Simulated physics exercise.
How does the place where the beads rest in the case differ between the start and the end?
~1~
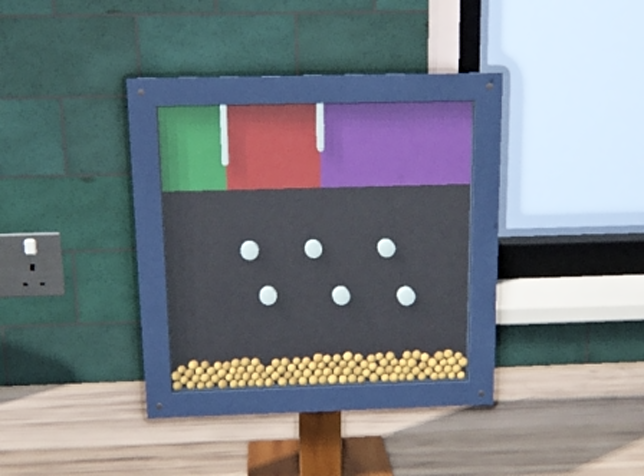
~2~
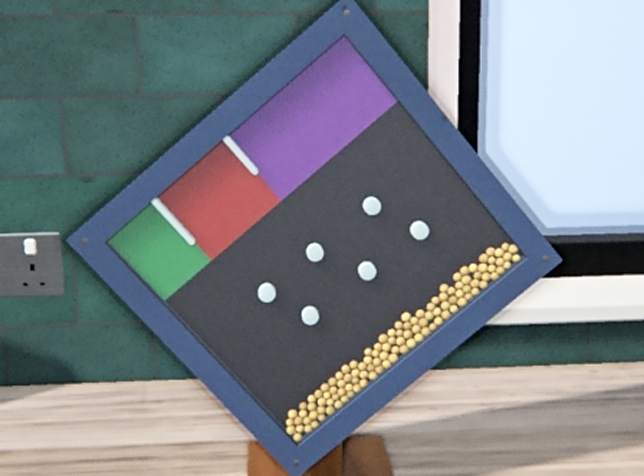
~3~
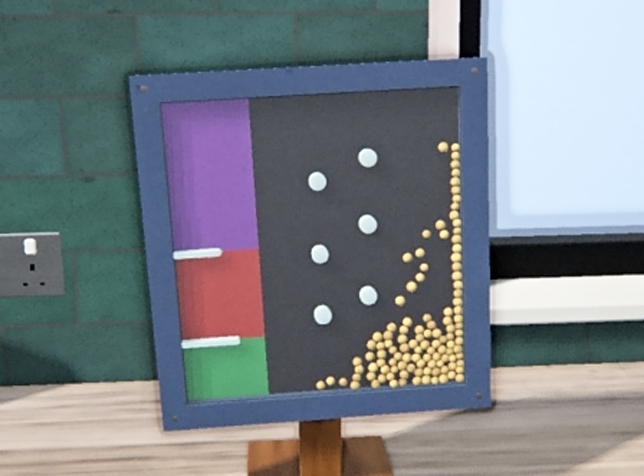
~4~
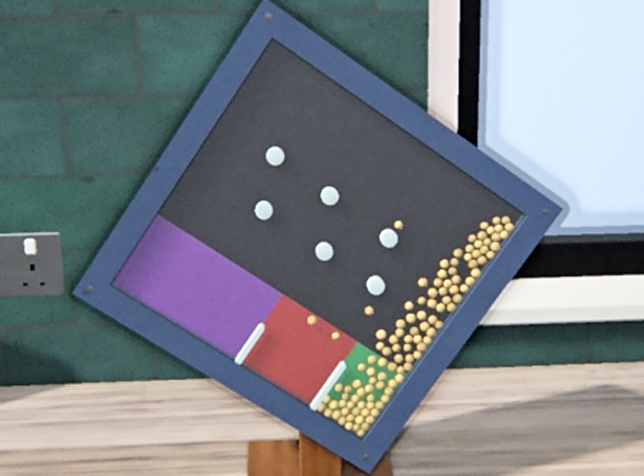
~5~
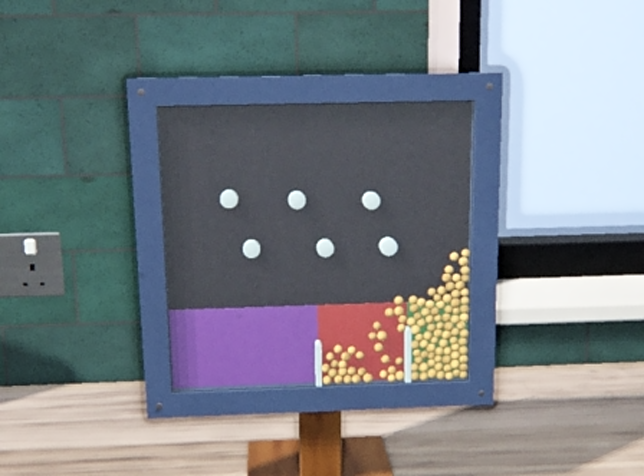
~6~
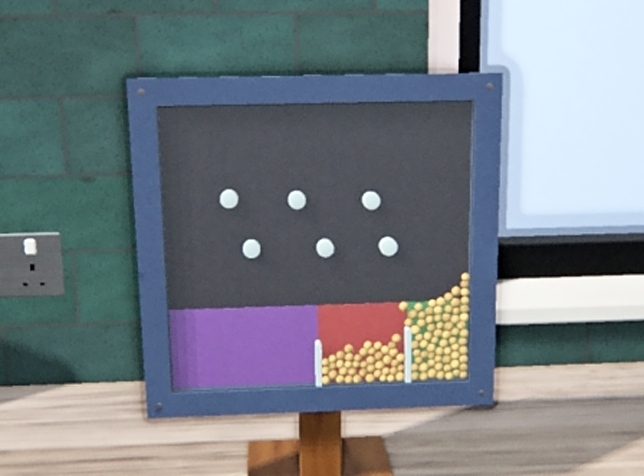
At the start the beads lie in a low layer along the whole bottom of the case. At the end they are heaped at the lower right, mostly in the green and red pockets.
